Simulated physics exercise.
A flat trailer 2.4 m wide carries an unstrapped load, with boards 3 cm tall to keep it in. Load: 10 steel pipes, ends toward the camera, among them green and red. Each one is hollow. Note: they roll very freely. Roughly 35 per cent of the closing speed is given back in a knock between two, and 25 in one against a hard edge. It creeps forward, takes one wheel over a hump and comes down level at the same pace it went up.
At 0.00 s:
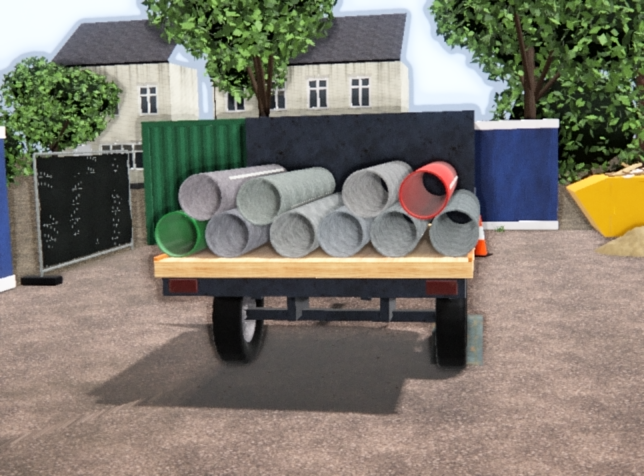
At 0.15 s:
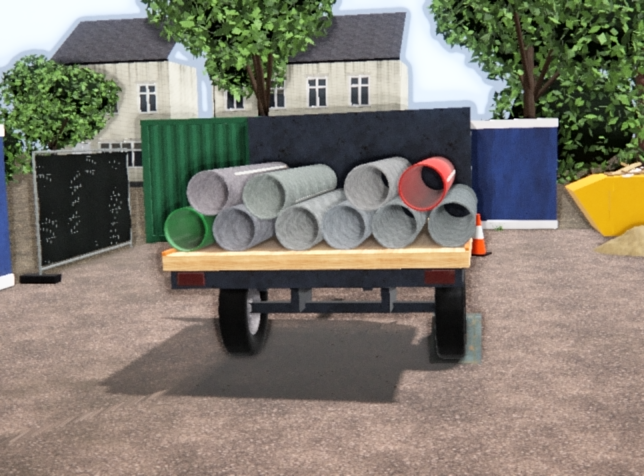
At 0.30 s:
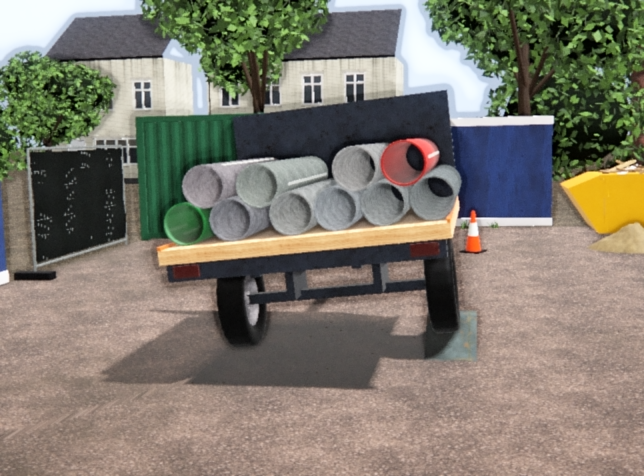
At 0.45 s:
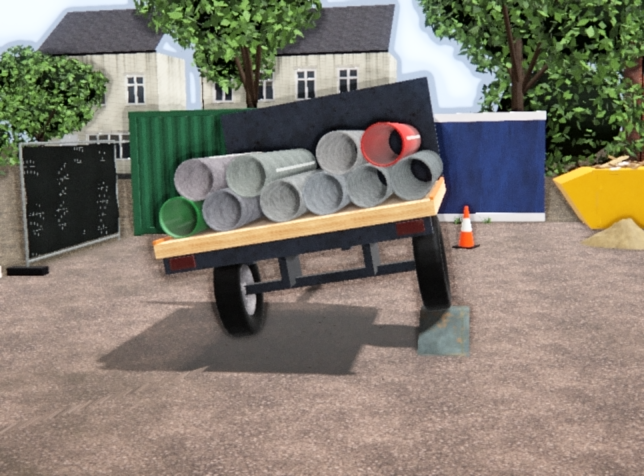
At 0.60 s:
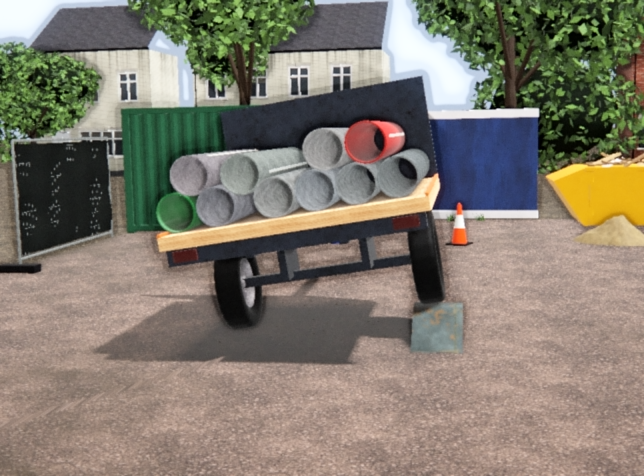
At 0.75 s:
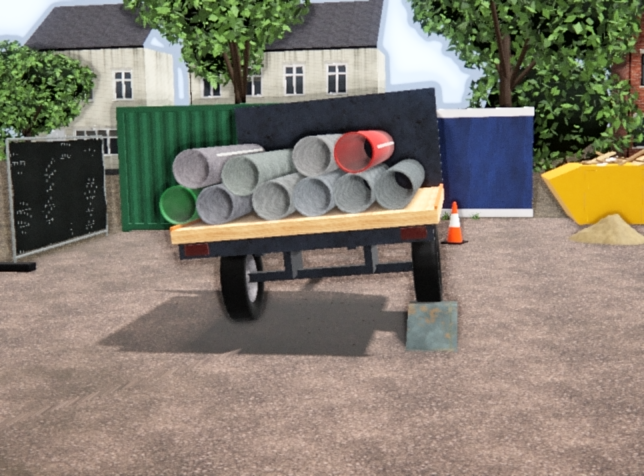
The clip shows a flatbed trailer stacked with hollow pipes, mostly grey with one green and one red, creeping forward across a yard as its right wheel rises, tilting the deck down to the left before the slope partly eases.
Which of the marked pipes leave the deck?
First, green leaves the load; next, red is not lost.
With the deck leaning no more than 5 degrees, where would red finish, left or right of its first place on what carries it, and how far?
Some 30 cm leftwards.
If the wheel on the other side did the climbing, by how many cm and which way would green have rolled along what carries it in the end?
Shift: Near 15 cm to the right.
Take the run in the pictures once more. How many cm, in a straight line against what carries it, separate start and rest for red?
For red, the shift is 40.
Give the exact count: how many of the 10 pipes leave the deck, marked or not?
The exact total comes out at 2.
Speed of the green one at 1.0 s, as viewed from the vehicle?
It moves at about 0.8 m/s.
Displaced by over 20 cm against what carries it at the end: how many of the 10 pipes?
Altogether it comes to 6.
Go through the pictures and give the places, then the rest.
In the first frame, green at (176, 235), red at (423, 195); 6 of the 10 make up the bottom layer.
In the second frame, green at (185, 231), red at (422, 188); the deck is a shade lower on the left.
In the third frame, green at (183, 225), red at (403, 163); the deck slopes 5° down to the left.
In the fourth frame, green at (178, 218), red at (382, 145); the deck slopes 9° down to the left.
In the fifth frame, green at (175, 214), red at (365, 142); the deck slopes 9° down to the left.
In the sixth frame, green at (177, 206), red at (354, 153); the deck slopes 4° down to the left.
After 1.0 s, green is dropping off the left side; red is up on others, 100 cm from the right edge, rolling left; 1 off so far.
After 1.1 s, green is dropping off the left side; red is up on others, 105 cm from the right edge, rolling left; 1 off so far.
After 1.3 s, green is dropping off the left side; red is up on others, 115 cm from the right edge, rolling left; 2 off so far.
At rest (5.9 s), green is down on the left; red is up on others, 75 cm from the right edge; 2 off so far.
